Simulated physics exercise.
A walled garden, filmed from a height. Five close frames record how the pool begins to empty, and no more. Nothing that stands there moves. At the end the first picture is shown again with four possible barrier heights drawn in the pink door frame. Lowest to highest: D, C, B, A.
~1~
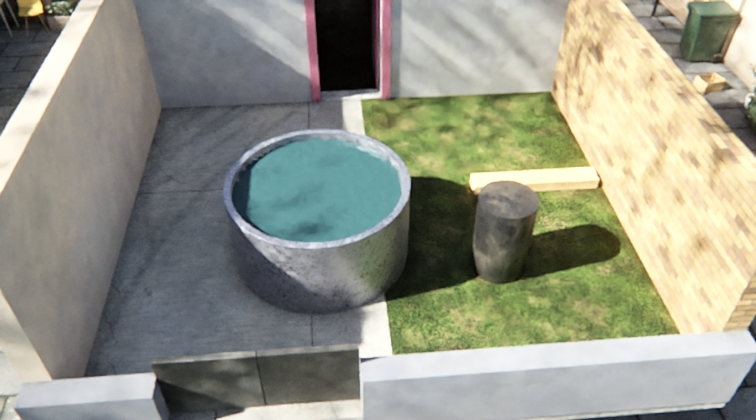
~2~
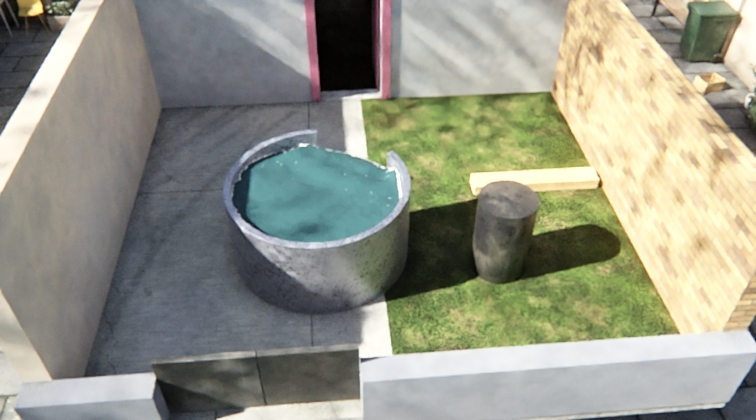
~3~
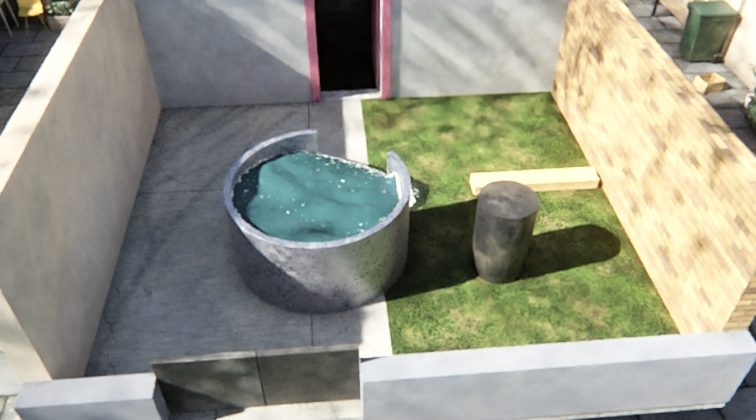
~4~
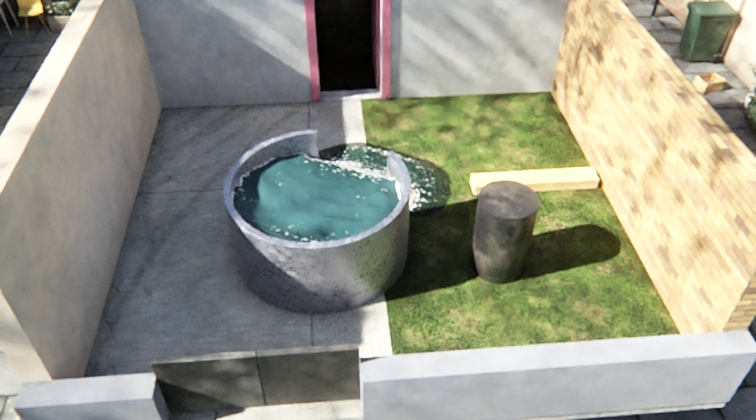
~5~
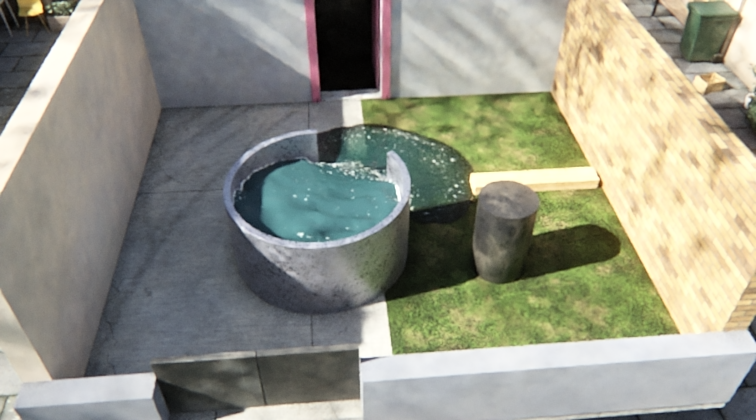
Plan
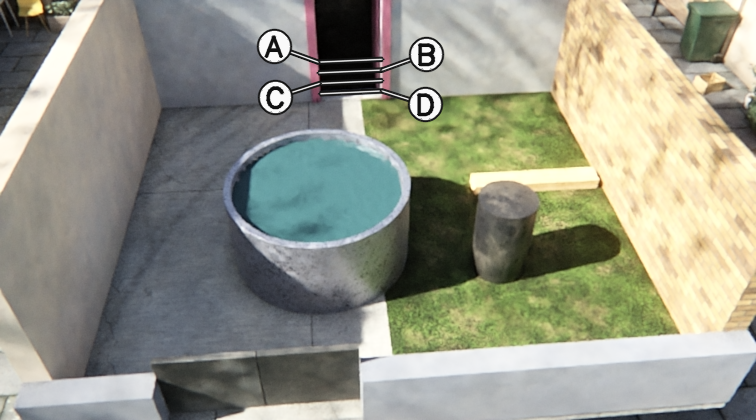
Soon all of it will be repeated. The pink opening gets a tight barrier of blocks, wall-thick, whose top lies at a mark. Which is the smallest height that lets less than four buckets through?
C will do.
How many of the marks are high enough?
Three.
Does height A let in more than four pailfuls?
No, not at all.
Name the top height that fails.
D it is.
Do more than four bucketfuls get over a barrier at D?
Yes, that goes wrong.
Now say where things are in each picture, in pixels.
In the first picture, water in the pool at rest, its middle at (318, 188); foot of the pink doorway at (351, 100); shut gate at (259, 362).
In the second picture, water covers 1 % of the ground, its front hidden from here.
In the third picture, front seen at (422, 188), 3 % of the ground wet.
In the fourth picture, front seen at (431, 166), 7 % of the ground wet.
In the fifth picture, front seen at (370, 127), 13 % of the ground wet.
On the marked copy, A at (350, 60); B at (350, 71); C at (350, 82); D at (351, 92); from the bottom up D, C, B, A.
With A, nothing gets over.
With B, nothing gets over.
With C, a bucket or two gets in.
With D, some 15 bucketfuls get in.
